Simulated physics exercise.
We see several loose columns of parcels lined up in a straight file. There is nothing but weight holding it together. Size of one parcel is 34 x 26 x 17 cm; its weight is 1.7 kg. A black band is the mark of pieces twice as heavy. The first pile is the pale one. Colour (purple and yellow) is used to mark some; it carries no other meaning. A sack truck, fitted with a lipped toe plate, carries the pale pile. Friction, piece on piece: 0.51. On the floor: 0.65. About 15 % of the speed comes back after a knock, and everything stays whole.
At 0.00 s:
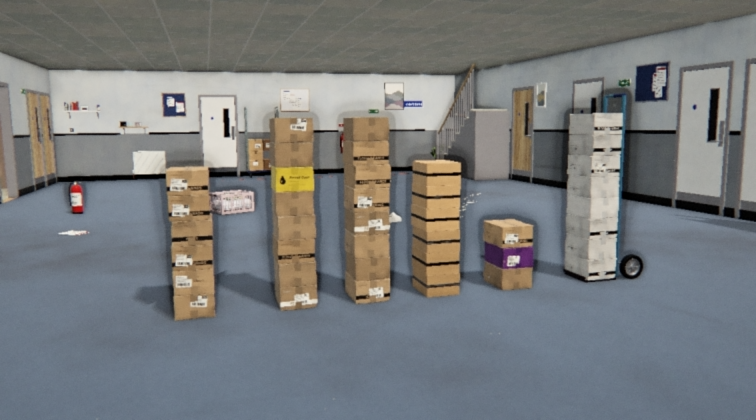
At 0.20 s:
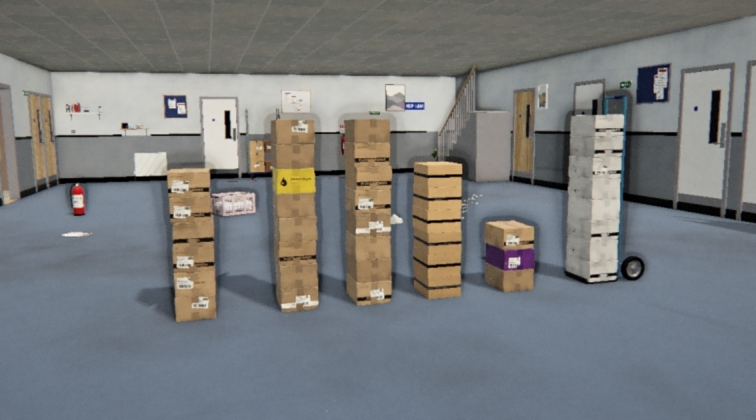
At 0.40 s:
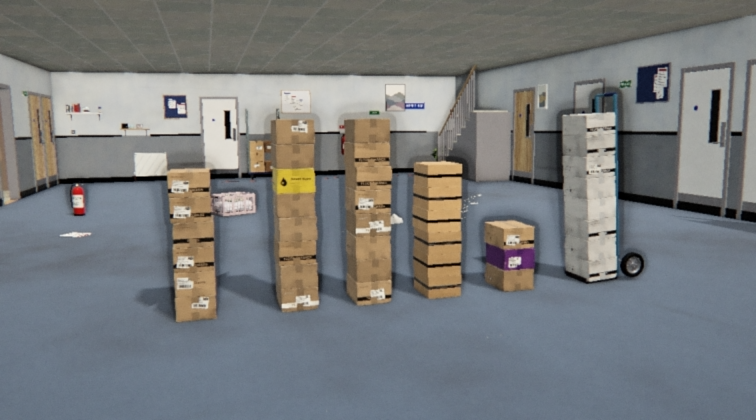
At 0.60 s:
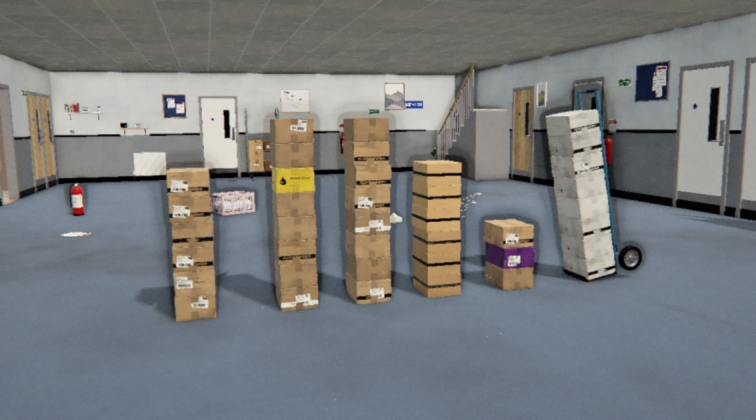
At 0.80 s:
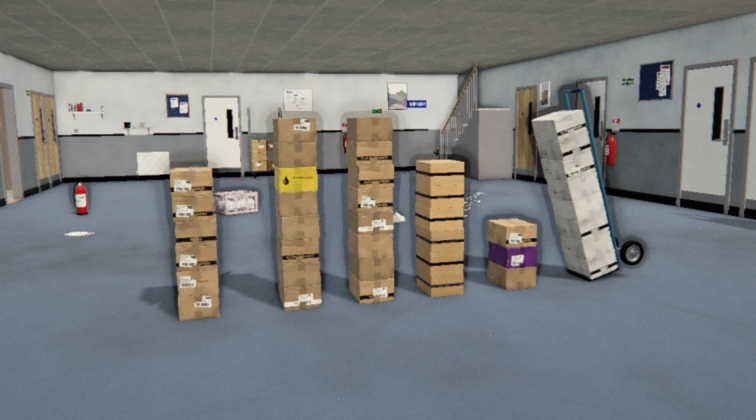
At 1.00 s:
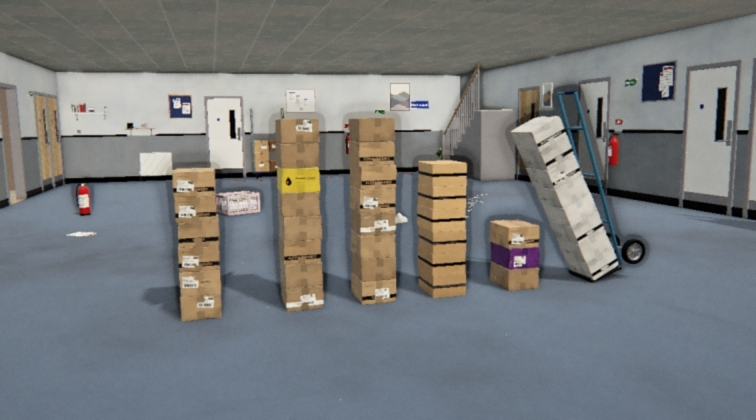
A hand truck holding a tall stack of pale boxes tilting left, the stack leaning further, beside standing columns of brown parcels.
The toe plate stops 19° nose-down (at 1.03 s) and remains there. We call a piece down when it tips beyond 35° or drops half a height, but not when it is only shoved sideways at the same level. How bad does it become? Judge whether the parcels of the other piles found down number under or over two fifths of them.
Under two fifths.
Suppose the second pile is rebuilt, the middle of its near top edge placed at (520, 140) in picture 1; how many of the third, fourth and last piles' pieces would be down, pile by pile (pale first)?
Pile by pile that makes third 6, fourth 8, last 6.
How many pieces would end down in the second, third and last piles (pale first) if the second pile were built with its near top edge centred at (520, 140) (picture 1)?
You'd get second 7, third 6 and last 6.
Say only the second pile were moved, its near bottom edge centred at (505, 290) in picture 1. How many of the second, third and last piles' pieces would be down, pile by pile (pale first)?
Down counts: Second 0, third 0, last 0.
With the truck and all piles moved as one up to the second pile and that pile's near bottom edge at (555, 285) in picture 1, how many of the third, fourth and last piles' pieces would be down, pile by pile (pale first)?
Pile by pile, you'd see third at 0, fourth at 0 and last at 0 down.
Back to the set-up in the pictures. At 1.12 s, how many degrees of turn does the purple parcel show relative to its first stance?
Its tilt comes to about 0° at that moment.
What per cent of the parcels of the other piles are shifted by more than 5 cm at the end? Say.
Share: 5 in a hundred.
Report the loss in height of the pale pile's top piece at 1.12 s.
Roughly 10 cm lower.
Around 1.12 s, 3 of the pale pile down; none of the 31 other parcels down.
Around 1.30 s, 8 of the pale pile down; none of the 31 other parcels down, 1 disturbed.
Around 1.80 s, 8 of the pale pile down; none of the 31 other parcels down, 2 disturbed.
Finally (2.7 s), 8 of the pale pile down; none of the 31 other parcels down, 3 disturbed; purple parcel displaced 15 mm; yellow parcel unmoved. That is 0 per cent. Seen by the last camera, middles, purple parcel near (513, 254), yellow parcel near (298, 178).
